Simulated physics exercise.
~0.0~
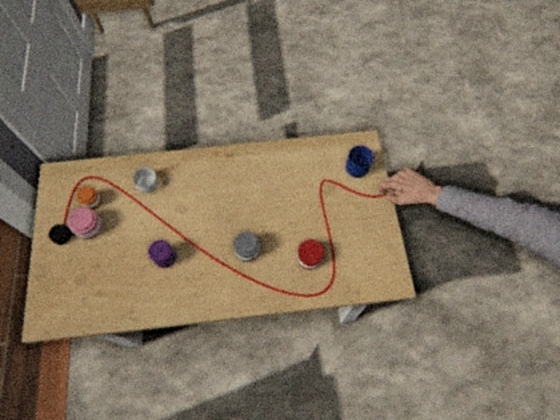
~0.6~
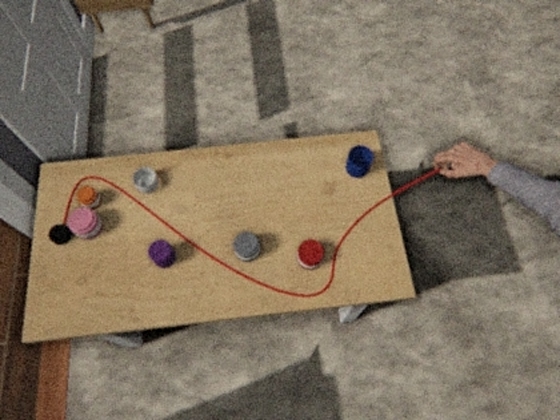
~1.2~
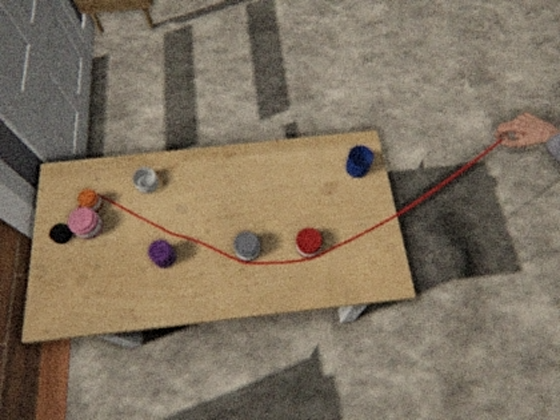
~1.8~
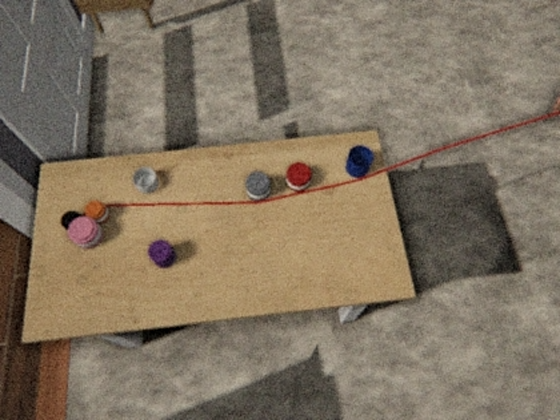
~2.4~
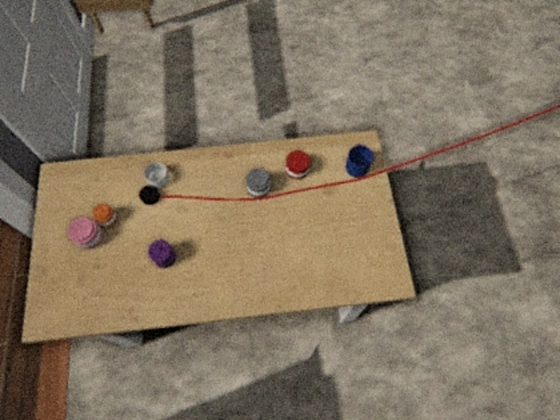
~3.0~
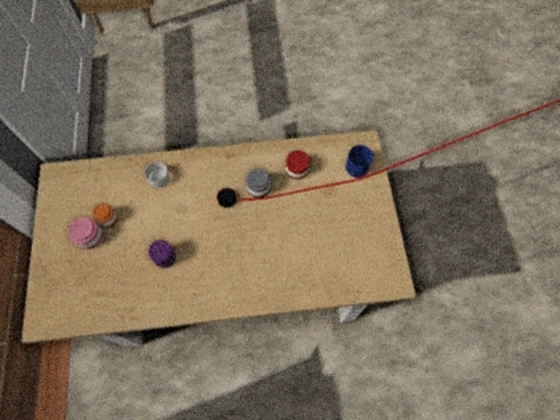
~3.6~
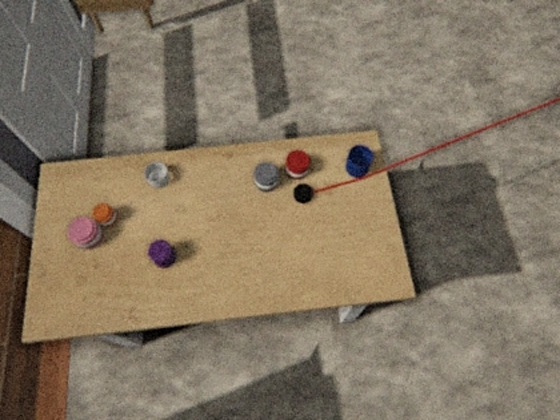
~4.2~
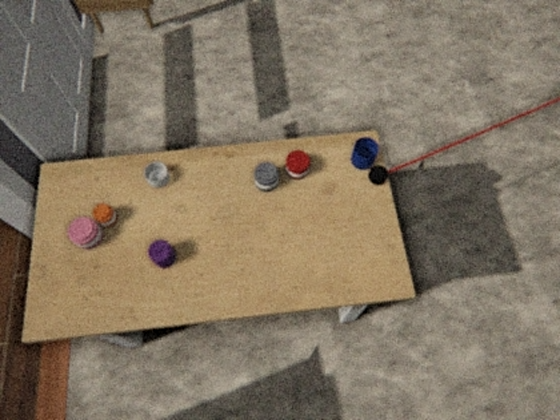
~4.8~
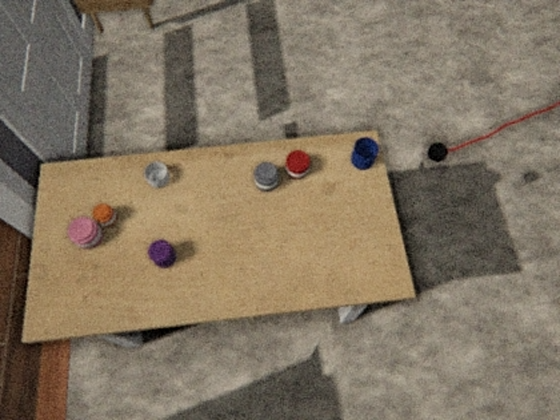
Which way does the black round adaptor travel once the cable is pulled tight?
It travels to the right, crossing the table and going off its right edge.
